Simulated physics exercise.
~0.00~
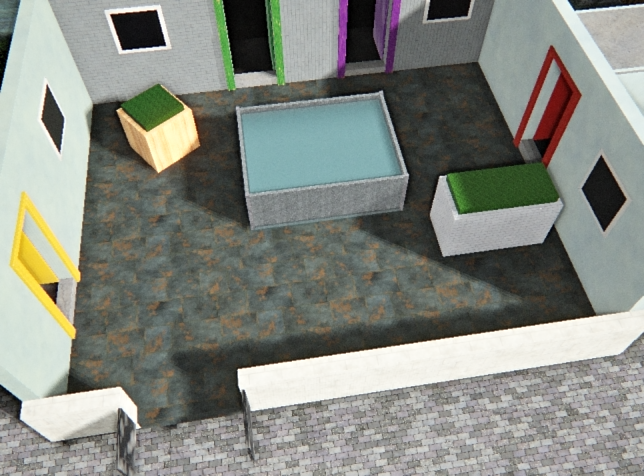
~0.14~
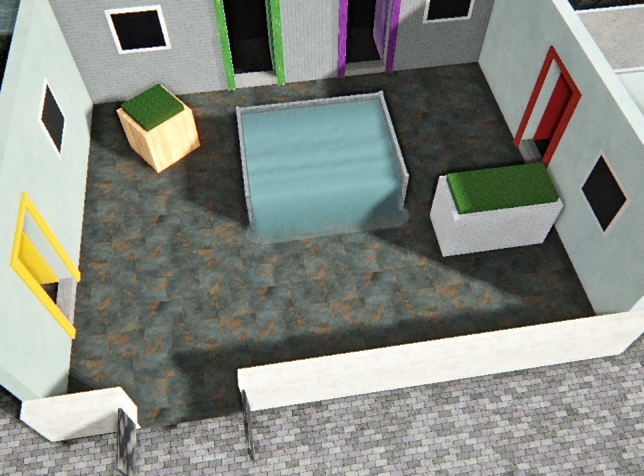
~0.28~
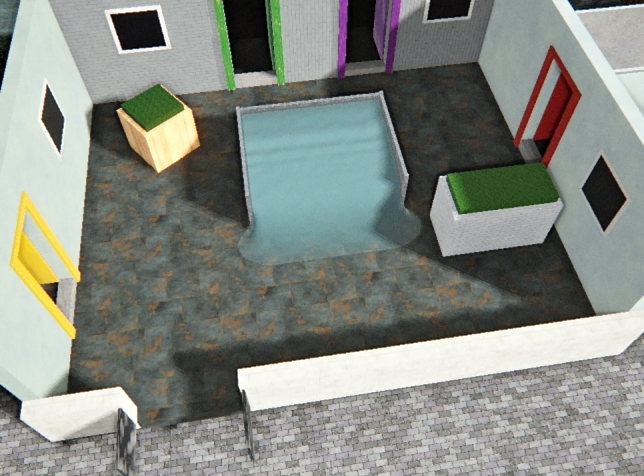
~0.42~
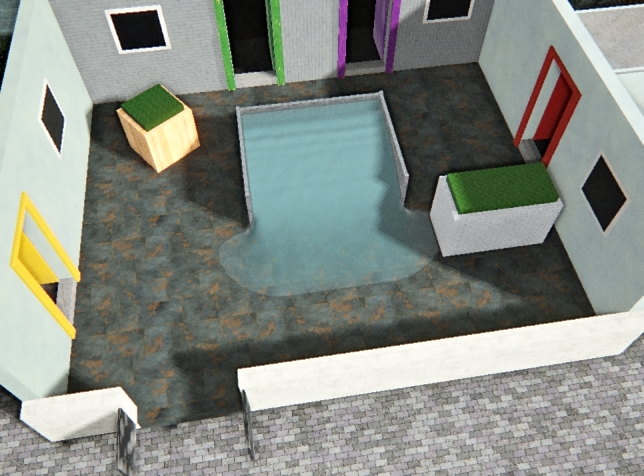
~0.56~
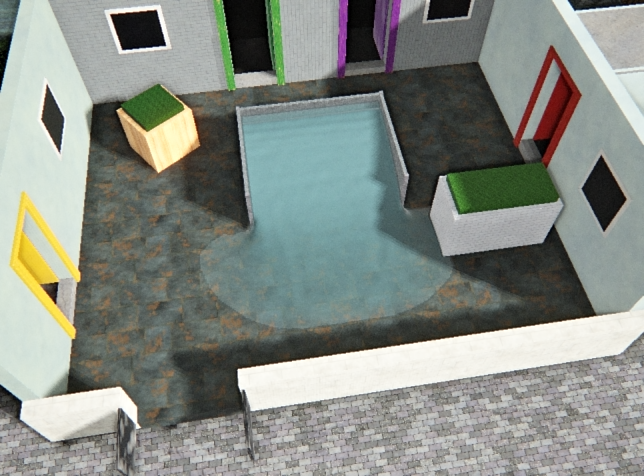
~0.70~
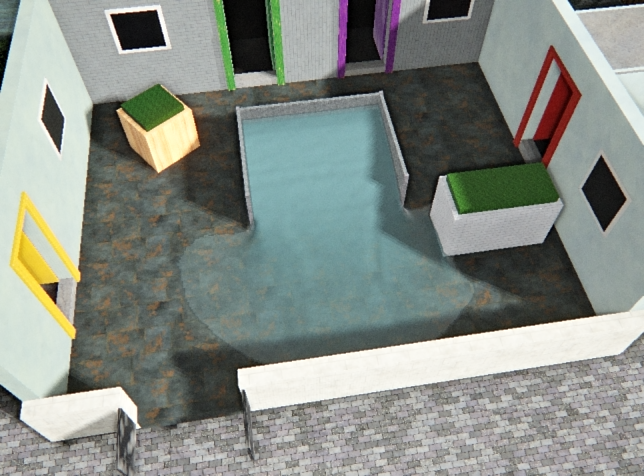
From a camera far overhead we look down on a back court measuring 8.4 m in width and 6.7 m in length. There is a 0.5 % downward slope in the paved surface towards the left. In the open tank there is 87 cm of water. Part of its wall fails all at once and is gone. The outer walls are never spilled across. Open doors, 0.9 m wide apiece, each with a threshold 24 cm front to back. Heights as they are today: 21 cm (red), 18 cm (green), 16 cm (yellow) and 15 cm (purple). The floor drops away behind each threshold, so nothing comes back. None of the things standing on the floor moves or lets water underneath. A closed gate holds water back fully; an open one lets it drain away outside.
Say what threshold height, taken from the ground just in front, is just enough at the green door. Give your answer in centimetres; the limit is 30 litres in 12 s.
I would put it at 8.5 cm.
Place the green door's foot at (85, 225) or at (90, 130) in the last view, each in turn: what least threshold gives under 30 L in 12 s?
First place around 6.5 cm, second around 12.0 cm.
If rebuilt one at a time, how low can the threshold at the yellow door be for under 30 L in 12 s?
The yellow door needs around 14.0 cm.
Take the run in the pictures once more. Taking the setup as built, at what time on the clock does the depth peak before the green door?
It peaks at about 8.5 s.
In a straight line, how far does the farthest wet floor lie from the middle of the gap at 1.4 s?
Around 4.4 m from the gap.
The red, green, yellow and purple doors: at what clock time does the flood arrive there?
Red = 3.0 s, green = 6.5 s, yellow = 2.6 s, purple = 5.0 s.
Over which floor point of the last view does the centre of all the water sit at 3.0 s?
(345, 286) or so.
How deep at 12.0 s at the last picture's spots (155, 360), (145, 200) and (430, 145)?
In that order: 8, 8 and 4 cm.
After 1.4 s water covers 35 % of the floor, deepest (55 cm) near (354, 373); it has not reached the green door.
After 3.0 s water covers 40 % of the floor, deepest (44 cm) near (589, 337); it has not reached the green door.
After 12.0 s water covers 100 % of the floor, deepest (14 cm) near (92, 123); 10 cm at the green door, 0 litres in over its 18 cm threshold.
At the green door as built, the water arrived by 6.4 s and peaked near 14 cm at 8.4 s.
With a threshold of 7.5 cm, 41 litres would have come in within the 12 s; with 10.5 cm, 10 litres. So under 30 litres takes about 8.5 cm.
